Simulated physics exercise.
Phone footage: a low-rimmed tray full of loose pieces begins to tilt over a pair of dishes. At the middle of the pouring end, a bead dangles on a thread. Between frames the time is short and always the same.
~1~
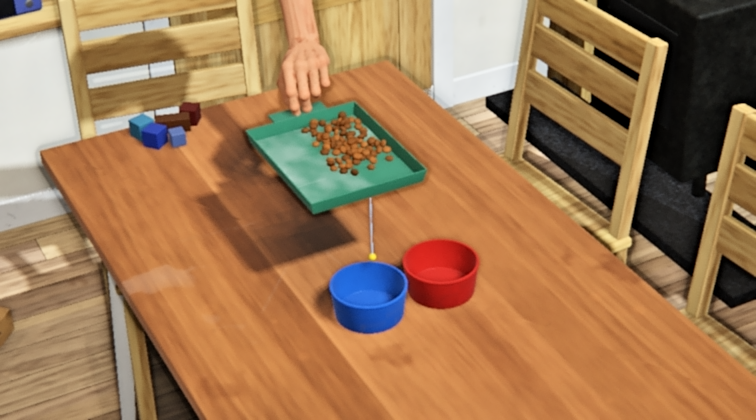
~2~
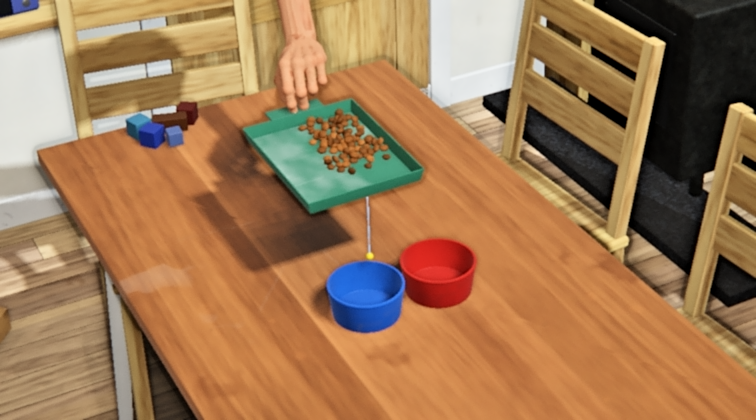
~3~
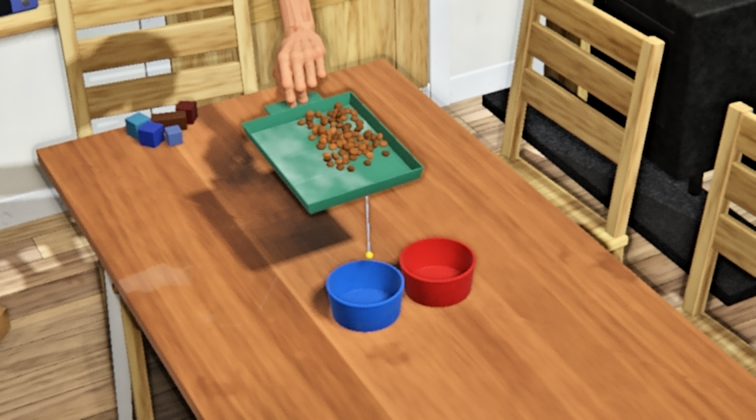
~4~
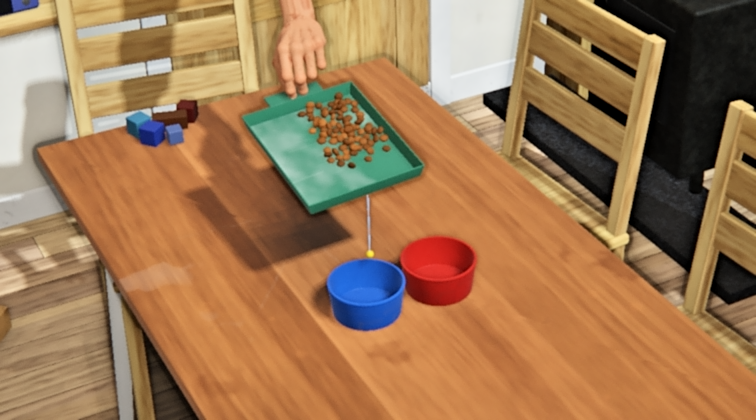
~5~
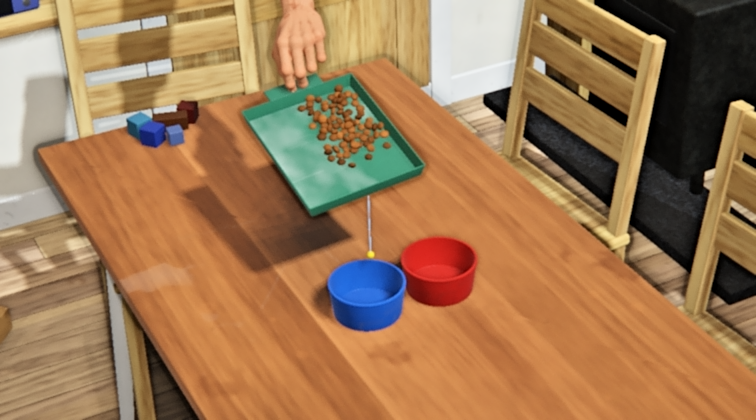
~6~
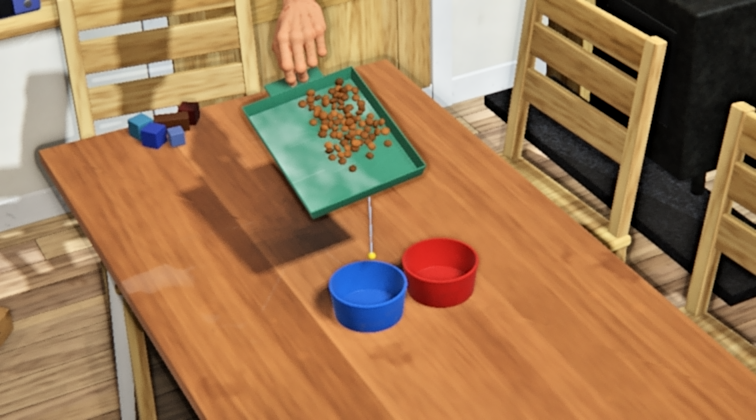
A hand gradually tilts a green tray of brown pieces above blue and red dishes.
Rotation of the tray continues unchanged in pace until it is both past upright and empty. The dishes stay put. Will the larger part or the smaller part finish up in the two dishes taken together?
The smaller part does.
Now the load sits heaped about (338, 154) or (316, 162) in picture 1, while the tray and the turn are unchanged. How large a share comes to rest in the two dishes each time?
Try 1: 40 %; try 2: 30 %.
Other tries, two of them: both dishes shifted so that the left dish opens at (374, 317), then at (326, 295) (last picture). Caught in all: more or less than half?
Well, it comes to a lesser portion at first and a greater portion after that.
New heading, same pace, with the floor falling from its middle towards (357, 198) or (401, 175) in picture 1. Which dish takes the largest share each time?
On the first try it's the left-side dish, on the second the right-side dish.
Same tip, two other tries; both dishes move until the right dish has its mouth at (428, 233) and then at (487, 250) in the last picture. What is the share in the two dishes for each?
You'd get near 0 per cent and afterwards near 0 per cent.
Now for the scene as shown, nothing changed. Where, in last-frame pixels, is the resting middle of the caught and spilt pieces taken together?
Centre at rest, last view: Approx. (331, 318).
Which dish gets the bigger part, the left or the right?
Answer: The one at left.
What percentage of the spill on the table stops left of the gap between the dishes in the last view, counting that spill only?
My estimate is some 100 per cent.
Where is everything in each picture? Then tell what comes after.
The first frame shows corners of the pouring end near (313, 201) and (423, 169), level; middle of the load near (347, 144), bits of dog kibble; left dish near (386, 316); right dish near (459, 291); bead on its thread near (372, 257).
The second frame shows corners of the pouring end near (310, 201) and (420, 168), level; middle of the load near (344, 142).
The third frame shows corners of the pouring end near (310, 202) and (419, 167), tipped barely, lowest at the left corner; middle of the load near (343, 137).
The fourth frame shows corners of the pouring end near (311, 203) and (420, 164), tipped a little, lowest at the left corner; middle of the load near (344, 131).
The fifth frame shows corners of the pouring end near (311, 206) and (421, 164), tipped a little, lowest at the left corner; middle of the load near (344, 126).
The sixth frame shows corners of the pouring end near (313, 209) and (422, 165), tipped clearly, lowest at the left corner; middle of the load near (345, 122), only a few on the move; left dish near (386, 315); right dish near (459, 290).
Shortly afterwards, tray tipped steeply; all but a few on the tray; a little in the air.
Next, tray tipped right over; near half on the tray; a little in the left dish; near a quarter outside both; near a quarter in the air.
Some moments later, tray tipped past a quarter turn; near a third in the left dish; near two thirds outside both.
In the end, tray tipped past a quarter turn; near a third in the left dish; none at all in the right dish; near two thirds outside both.
